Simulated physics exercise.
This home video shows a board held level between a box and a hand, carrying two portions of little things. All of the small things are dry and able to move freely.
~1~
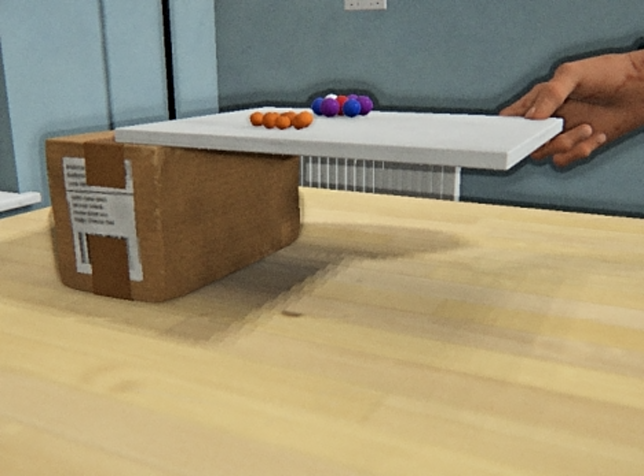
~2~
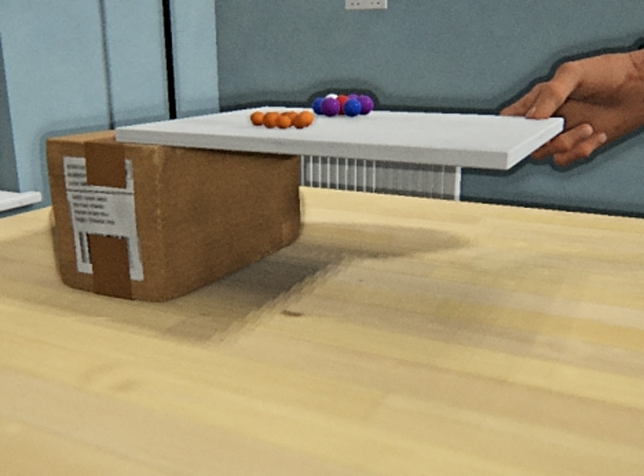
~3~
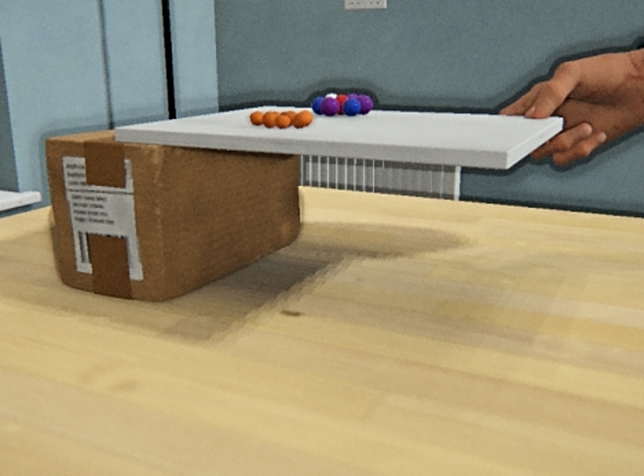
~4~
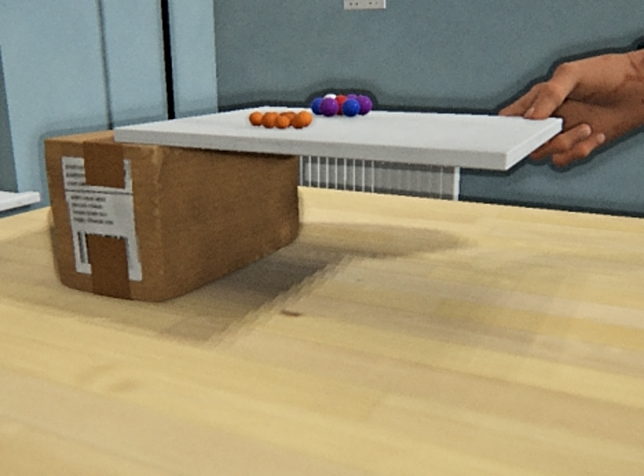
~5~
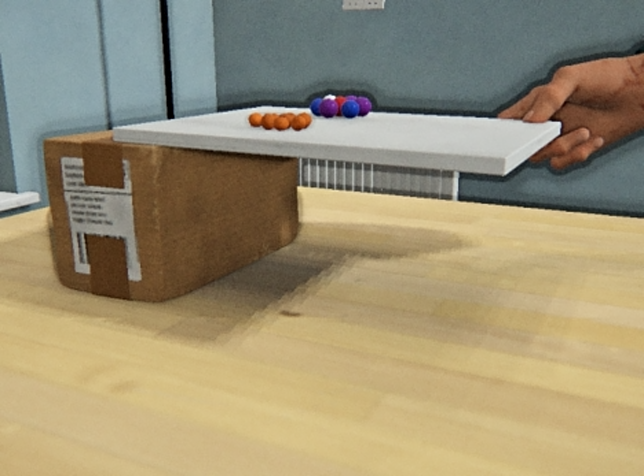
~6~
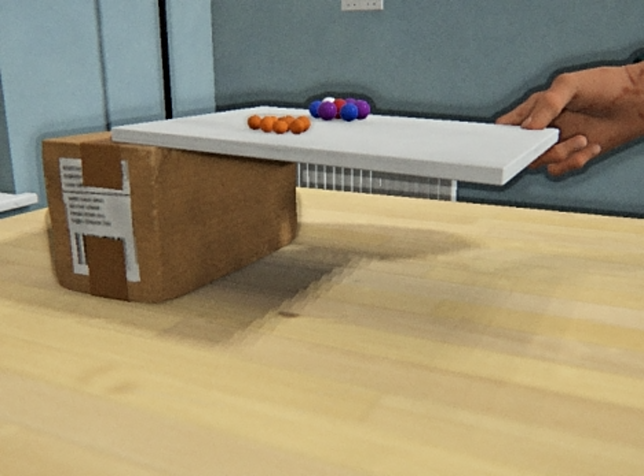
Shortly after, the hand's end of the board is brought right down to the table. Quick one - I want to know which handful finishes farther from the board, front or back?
It will be the back one.
Then, 0.53 s past the last view, board sloping at 14°; front handful all still on the board; back handful all still on the board.
Then, 1.09 s past the last view, board sloping at 26°; front handful all still on the board; back handful mostly up to a board's length out.
Then, 1.75 s past the last view, board resting at 30°; front handful mostly less than half a board's length out; back handful mostly one to two board lengths out, a small part gone off the table.
Finally, board resting at 30°; front handful mostly less than half a board's length out; back handful mostly more than two board lengths out, about two thirds gone off the table; the back handful has gone farther.
